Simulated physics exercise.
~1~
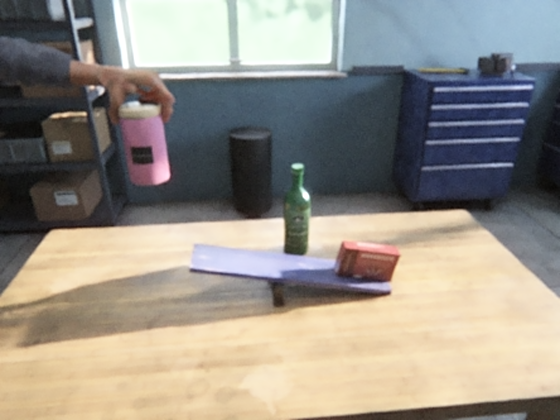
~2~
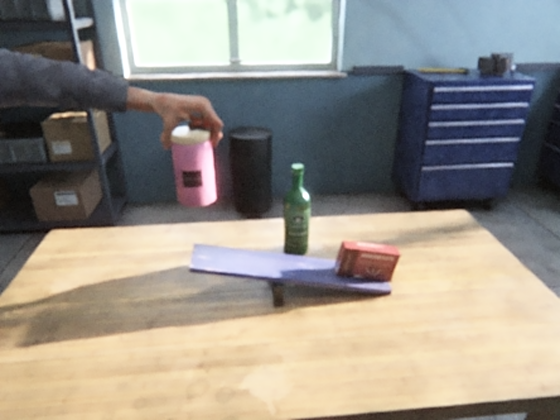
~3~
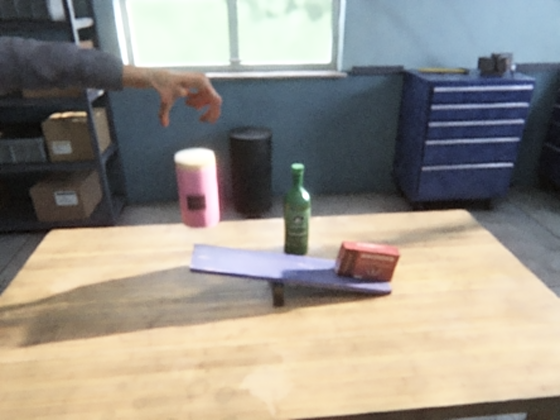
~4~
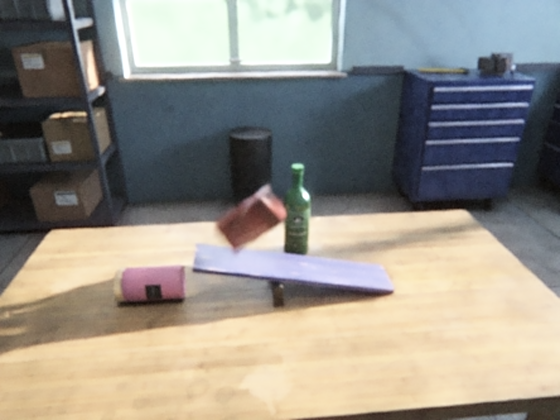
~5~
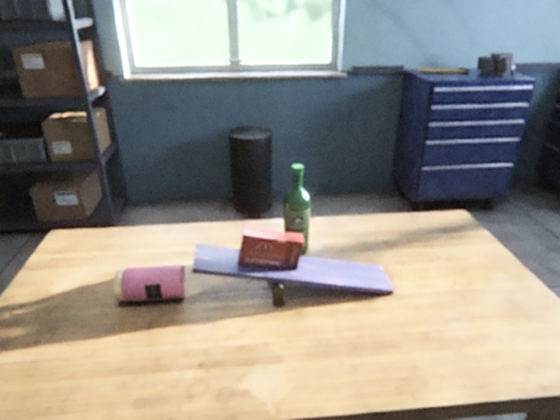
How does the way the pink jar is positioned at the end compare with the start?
At the start the pink jar is held upright in the hand, and at the end it is lying on its side on the table.
